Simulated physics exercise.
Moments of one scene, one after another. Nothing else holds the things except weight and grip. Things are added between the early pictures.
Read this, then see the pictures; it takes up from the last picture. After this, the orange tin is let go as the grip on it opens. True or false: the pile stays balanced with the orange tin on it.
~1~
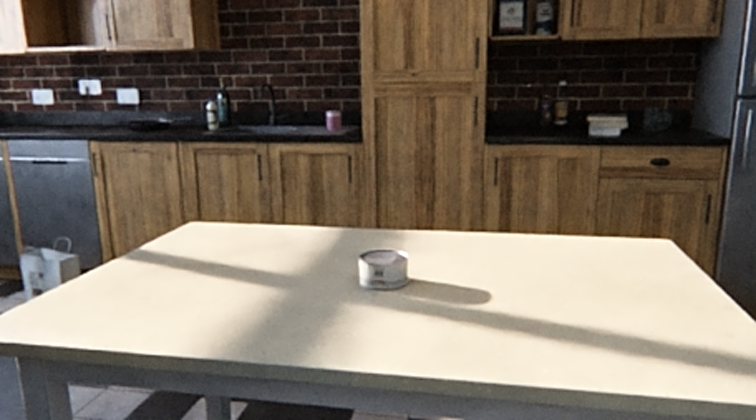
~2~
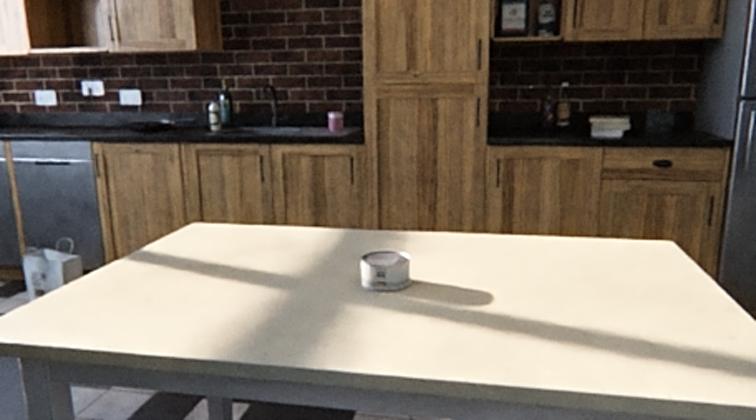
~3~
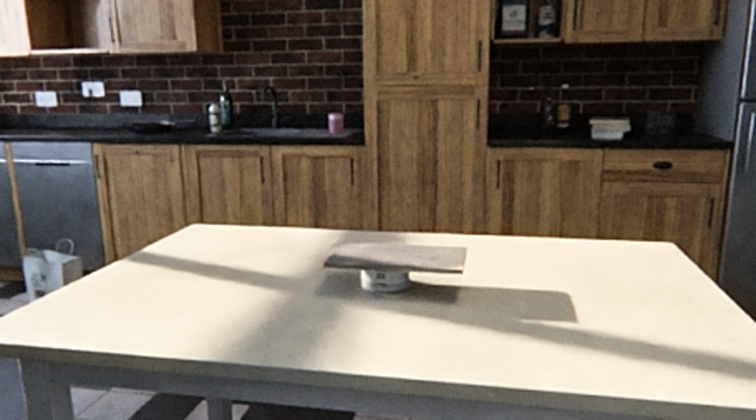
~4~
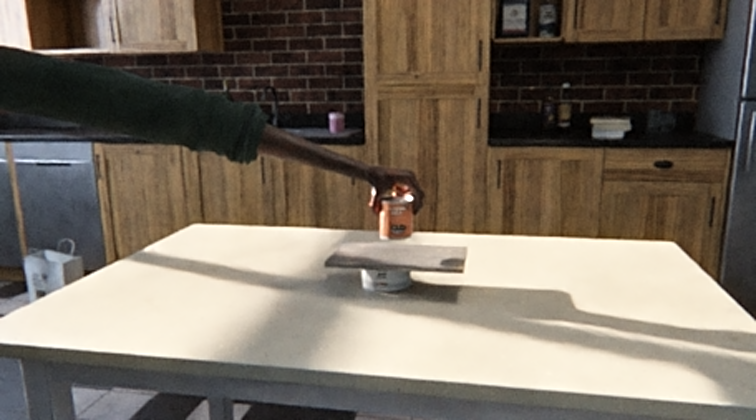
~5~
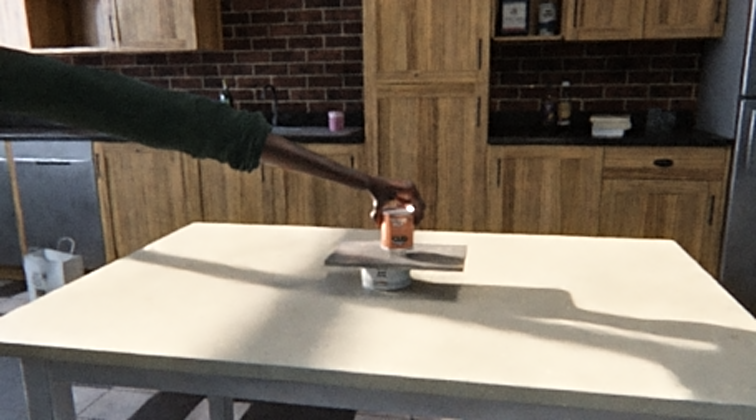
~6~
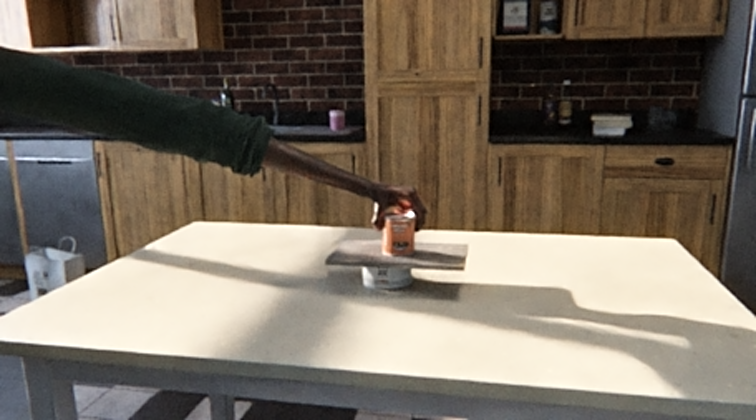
True.
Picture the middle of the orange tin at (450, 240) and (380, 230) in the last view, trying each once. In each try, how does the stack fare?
Trial 1: Falls over. Trial 2: Stable.
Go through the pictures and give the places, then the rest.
In the first frame, the last thing is not in view yet.
In the second frame, the last thing is not in view yet.
In the third frame, the last thing is not in view yet; grey board (398, 257).
In the fourth frame, coming down; orange tin (396, 217); grey board (399, 256).
In the fifth frame, coming down; orange tin (398, 228); grey board (399, 255).
In the sixth frame, set down, still held; orange tin (399, 234); grey board (400, 254).
Then, 0.20 s past the last view, nothing moves.
Then, 0.40 s past the last view, orange tin resting near (399, 234).
Finally, all 3 still in place. Final places as the last picture's camera would see them, orange tin near (399, 234). The stack keeps its balance.
